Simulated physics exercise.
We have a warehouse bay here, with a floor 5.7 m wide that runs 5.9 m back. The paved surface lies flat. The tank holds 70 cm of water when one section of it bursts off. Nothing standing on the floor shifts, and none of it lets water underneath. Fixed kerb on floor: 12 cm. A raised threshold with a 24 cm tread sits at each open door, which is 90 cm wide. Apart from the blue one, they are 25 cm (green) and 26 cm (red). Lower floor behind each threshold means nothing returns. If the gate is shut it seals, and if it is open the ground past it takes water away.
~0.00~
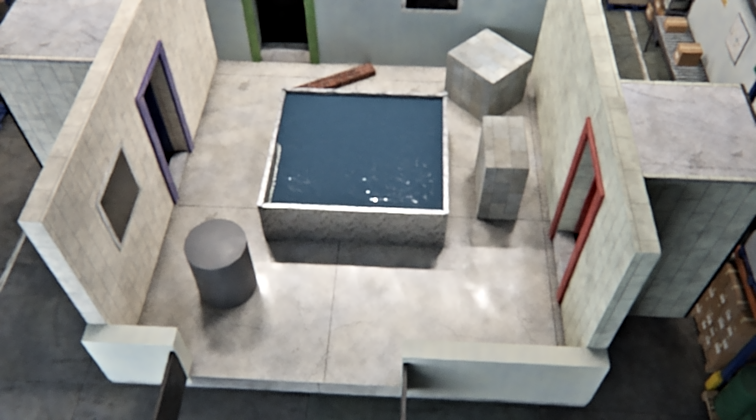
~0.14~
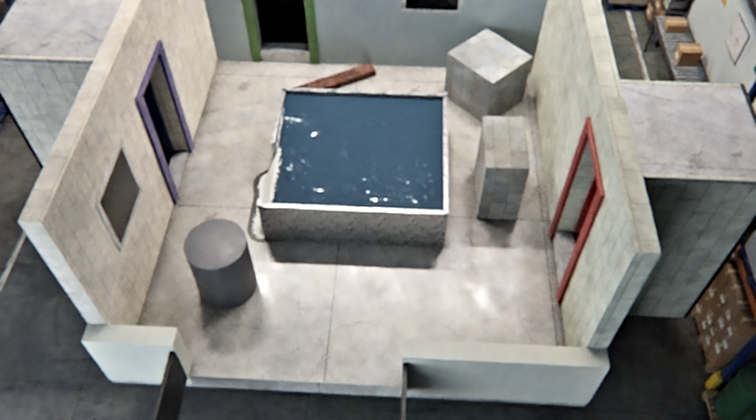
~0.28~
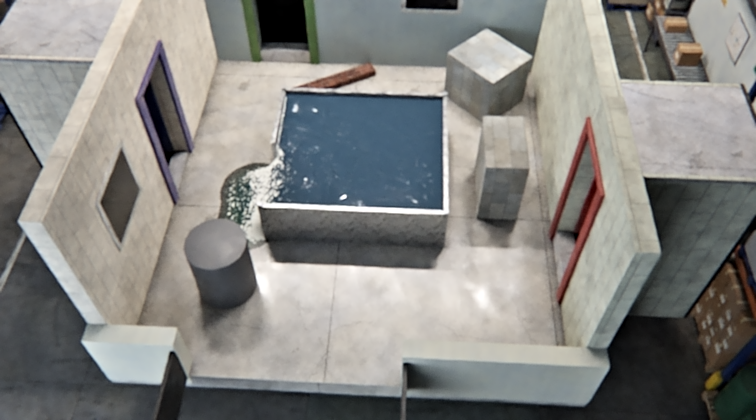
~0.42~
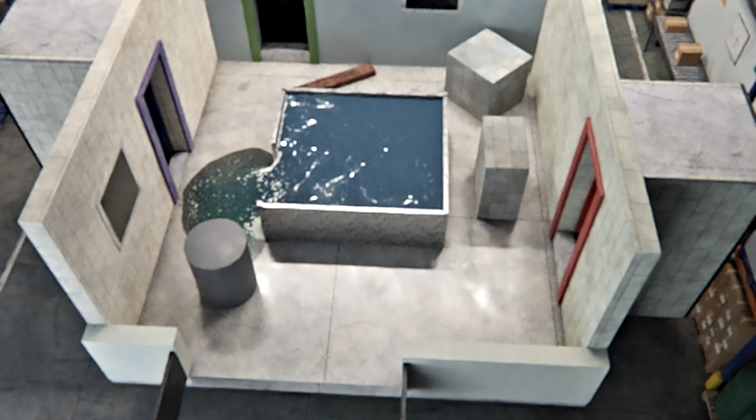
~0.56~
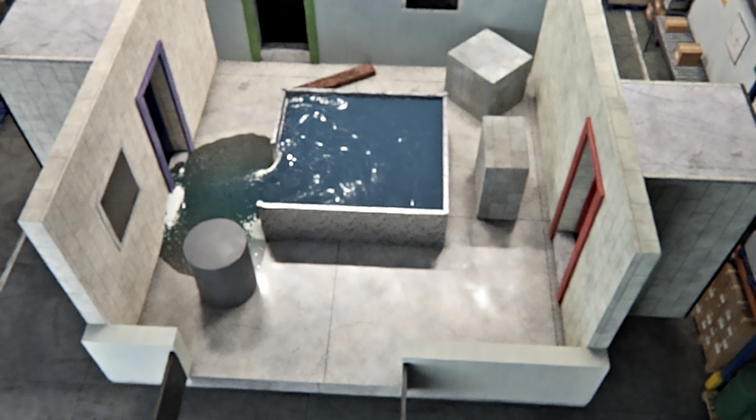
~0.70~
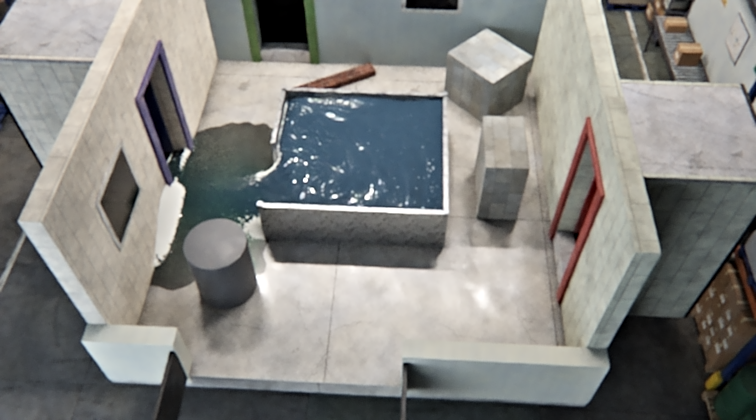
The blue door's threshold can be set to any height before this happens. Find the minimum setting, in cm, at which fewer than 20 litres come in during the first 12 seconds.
The minimum is about 38 cm.
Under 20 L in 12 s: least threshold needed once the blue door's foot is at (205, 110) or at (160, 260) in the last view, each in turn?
Minimums: Roughly 11.0 cm and 34 cm.
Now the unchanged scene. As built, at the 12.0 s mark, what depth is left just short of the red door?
7.0 cm.
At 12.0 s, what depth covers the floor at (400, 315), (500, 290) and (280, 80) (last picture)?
In order: Around 6, 7 and 10 cm.
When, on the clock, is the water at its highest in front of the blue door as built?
The depth peaks at about 2.0 seconds.
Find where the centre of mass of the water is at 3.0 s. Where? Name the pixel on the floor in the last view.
Around (305, 201).
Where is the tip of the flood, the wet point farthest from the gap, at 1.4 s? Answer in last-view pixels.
At about (215, 71).
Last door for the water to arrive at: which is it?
Red.
After 1.4 s water covers 20 % of the floor, deepest (48 cm) near (184, 213); 29 cm at the blue door, 129 litres in over its 6 cm threshold.
After 3.0 s water covers 45 % of the floor, deepest (44 cm) near (133, 342); 27 cm at the blue door, 459 litres in over its 6 cm threshold.
After 12.0 s water covers 95 % of the floor, deepest (12 cm) near (129, 355); 10 cm at the blue door, 902 litres in over its 6 cm threshold.
At the blue door as built, the water arrived by 0.6 s and peaked near 32 cm at 2.0 s.
Run again over the same 12 s with other heights there, 40 litres in over 34.5 cm, 0 litres over 47 cm. The limit of 20 litres is kept from about 38 cm up.
